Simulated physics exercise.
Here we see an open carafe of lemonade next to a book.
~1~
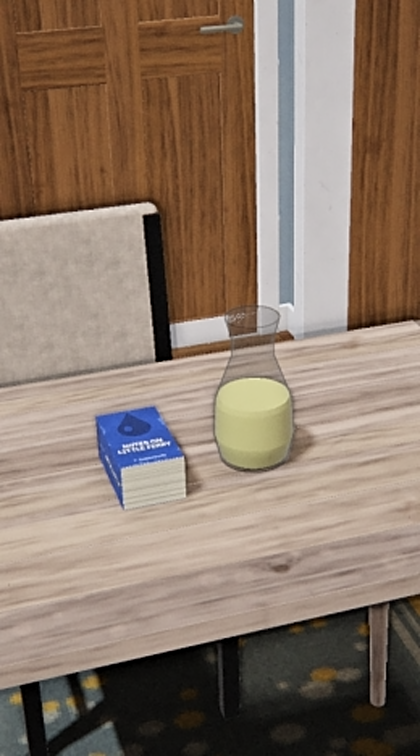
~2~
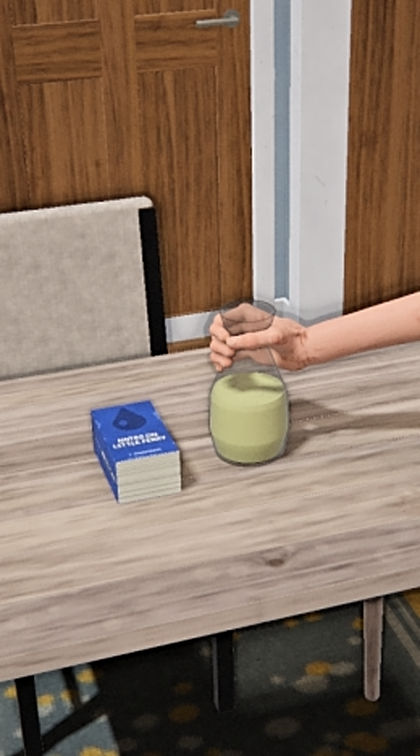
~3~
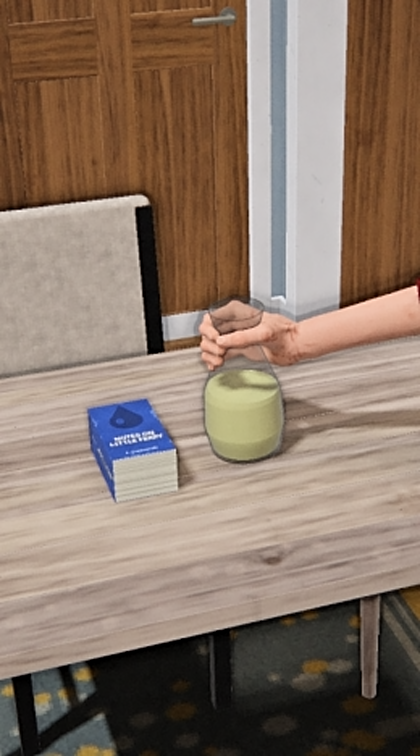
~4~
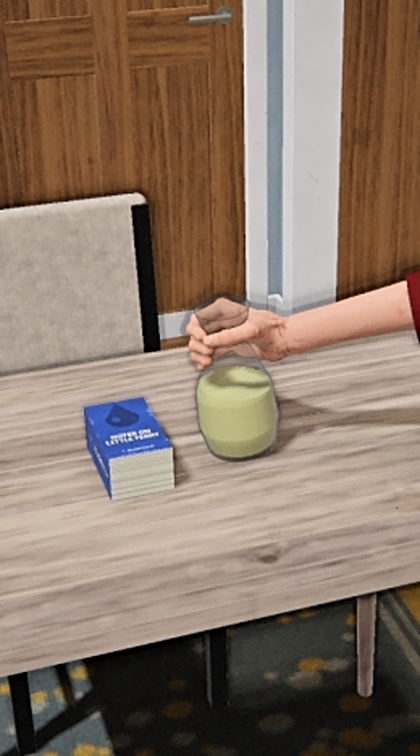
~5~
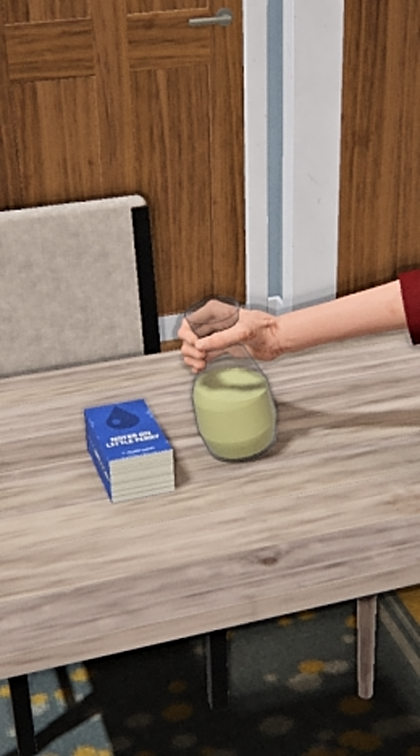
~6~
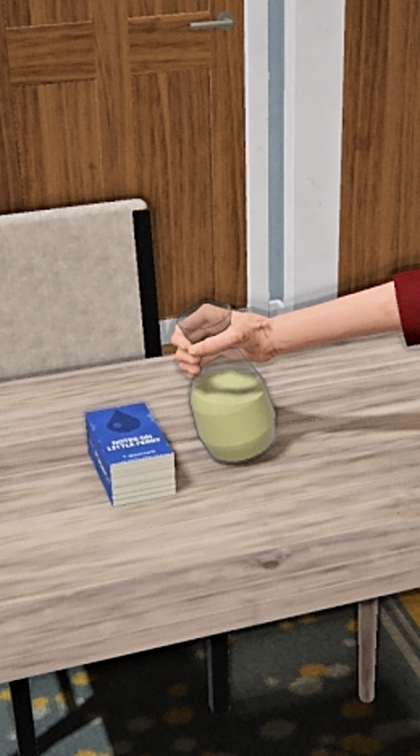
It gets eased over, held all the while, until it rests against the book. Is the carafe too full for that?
Nothing lost.
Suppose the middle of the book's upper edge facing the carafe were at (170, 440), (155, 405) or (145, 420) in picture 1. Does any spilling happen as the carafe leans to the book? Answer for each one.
One by one, the answers are: Stays clean, stays clean and stays clean.
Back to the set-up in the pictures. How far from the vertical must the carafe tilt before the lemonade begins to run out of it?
Around 70 degrees, I'd say.
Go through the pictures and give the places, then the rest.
In the first frame, it stands upright; carafe (253, 385) about half full.
The second frame shows a hand takes hold; carafe about half full, surface at (248, 389); book (134, 450).
The third frame shows tipping on its foot; carafe (241, 377) about half full.
In the fourth frame, the top moves towards the book; carafe about half full, surface at (233, 384); book (128, 447).
The fifth frame shows on the way over; carafe (227, 376) about half full.
In the sixth frame, it is leaning; carafe about half full, surface at (226, 389); book (129, 452).
Shortly, the carafe leans by about 30°; none is lost.
Then, the carafe leans by about 40°; none is lost.
At the finish, the carafe leans by about 45°, against the book; none is lost.
